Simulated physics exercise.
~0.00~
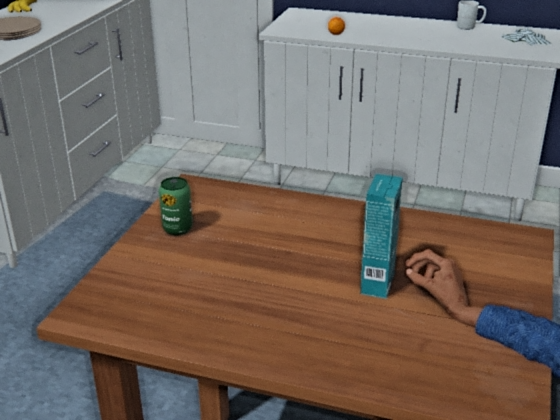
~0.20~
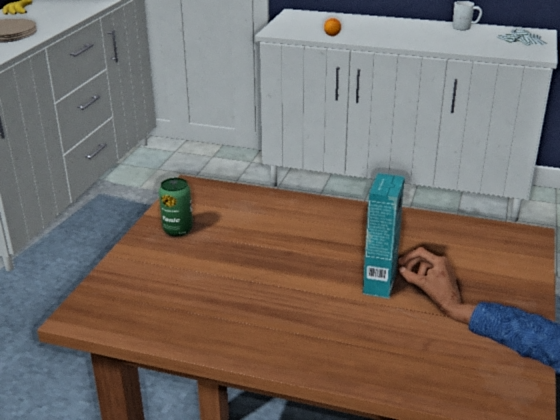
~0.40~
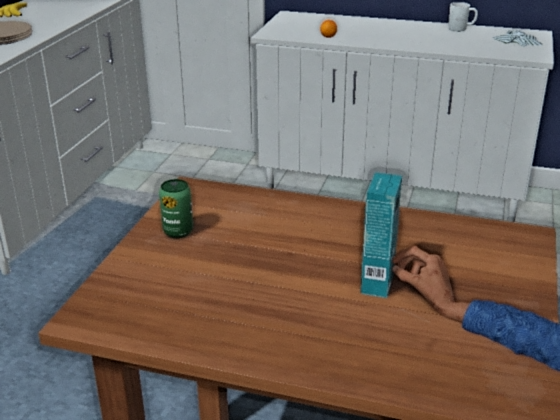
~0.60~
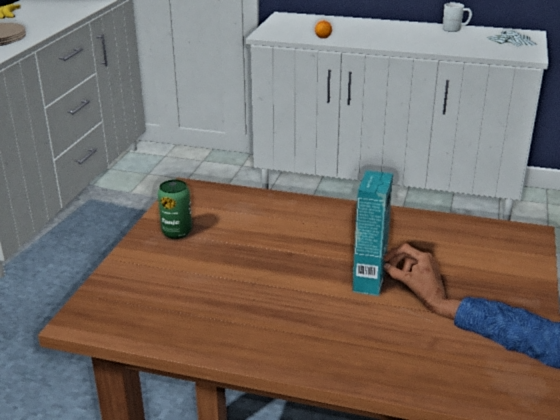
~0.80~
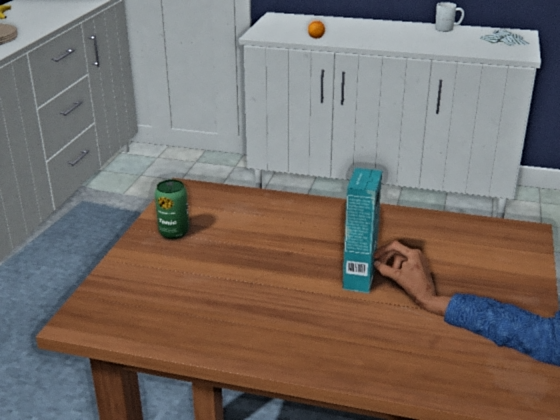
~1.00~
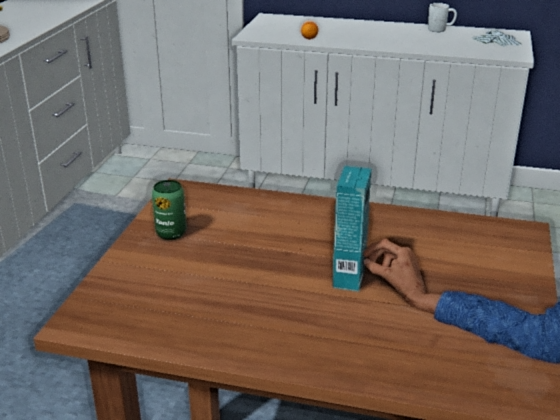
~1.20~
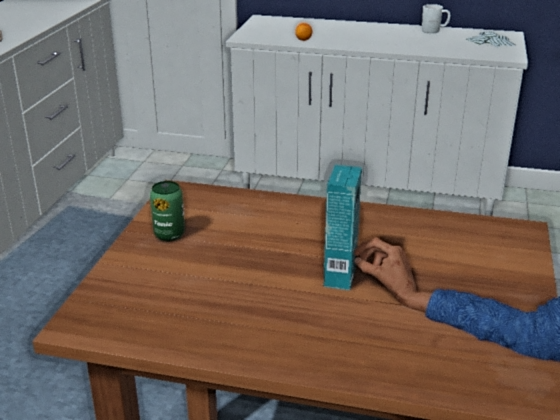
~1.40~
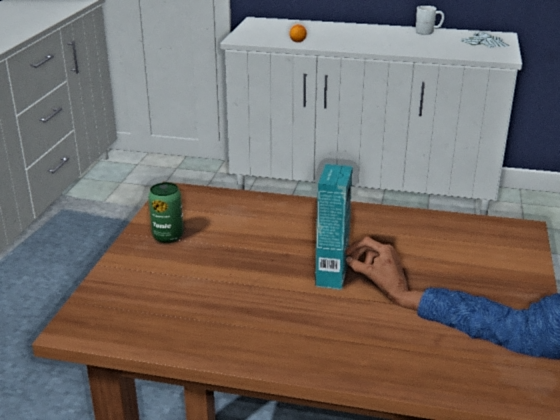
A hand in a blue sleeve reaches in from the right and slowly pushes an upright turquoise carton leftward across a wooden table, toward a green can that stays in place. The carton slides a short way and remains standing, with the fingers still close beside it.
